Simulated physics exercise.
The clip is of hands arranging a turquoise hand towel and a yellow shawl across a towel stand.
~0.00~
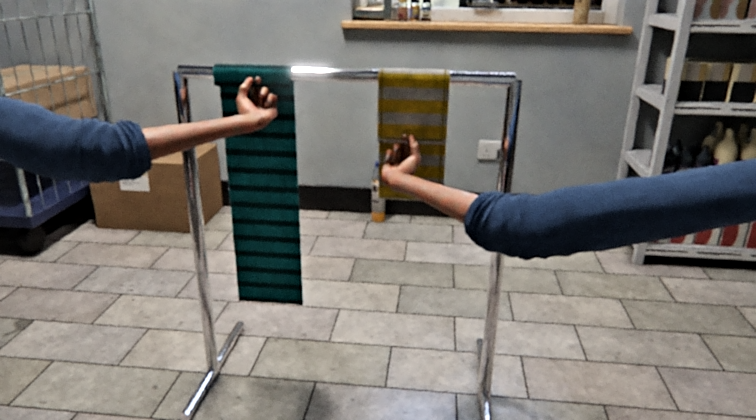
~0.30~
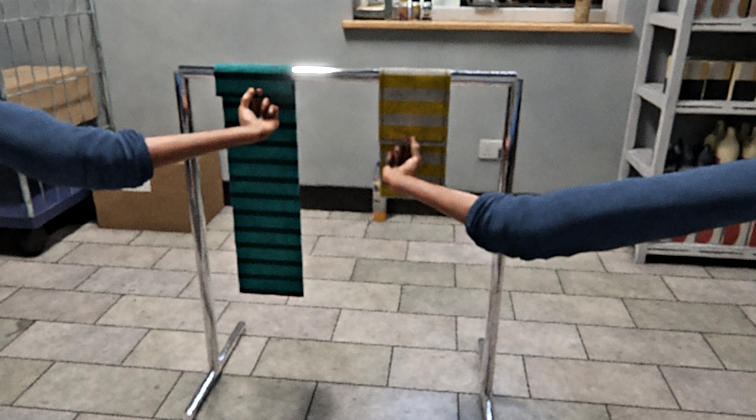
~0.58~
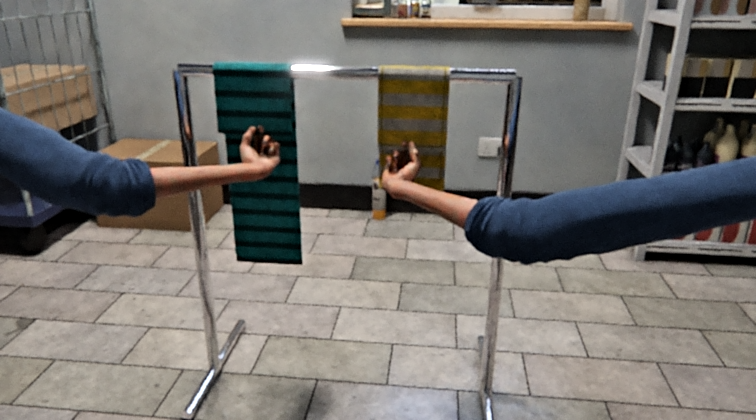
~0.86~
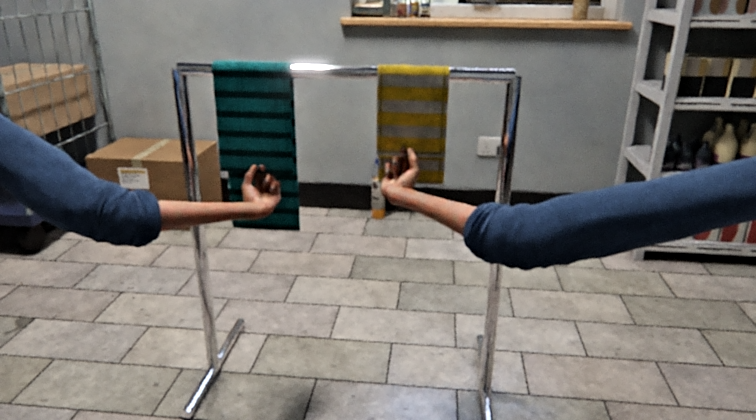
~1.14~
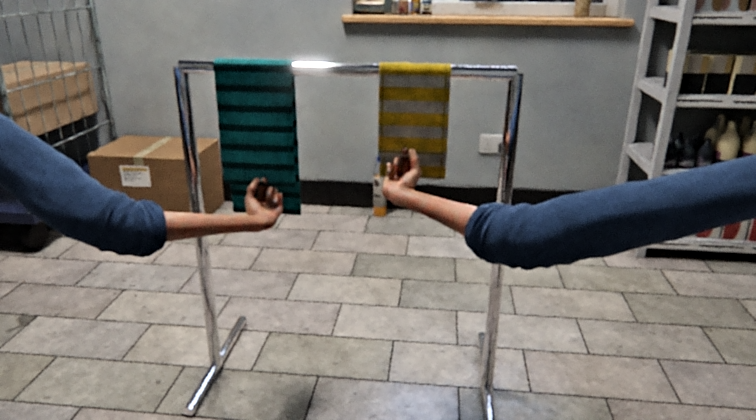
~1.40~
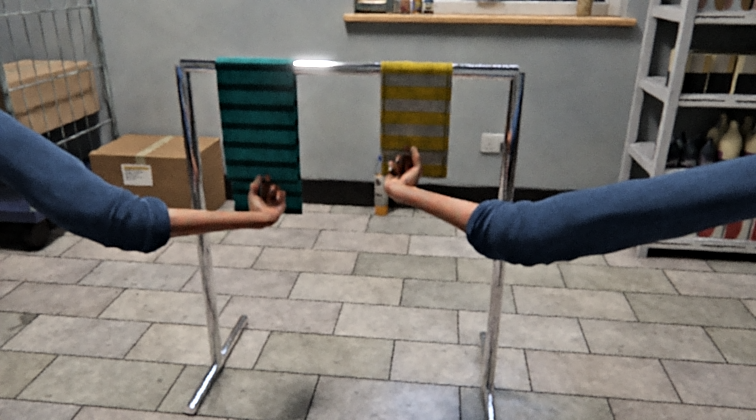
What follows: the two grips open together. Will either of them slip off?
The turquoise hand towel keeps its place, the yellow shawl stays on.
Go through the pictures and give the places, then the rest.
The first frame shows hand towel front hem (270, 82), back hem (286, 300); shawl front hem (395, 138), back hem (394, 195).
The second frame shows hand towel front hem (272, 93); shawl front hem (396, 139).
The third frame shows hand towel front hem (273, 130); shawl front hem (395, 144).
The fourth frame shows hand towel front hem (274, 168); shawl front hem (394, 151).
The fifth frame shows hand towel front hem (276, 181); shawl front hem (395, 151).
The sixth frame shows hand towel front hem (279, 178), back hem (285, 209), front over half the back; shawl front hem (397, 149), back hem (398, 172), front over half the back.
Around 2.42 s, hand towel at rest on the rail; shawl at rest on the rail.
Finally, hand towel at rest on the rail; shawl at rest on the rail. The turquoise hand towel stays on and the yellow shawl hangs there.
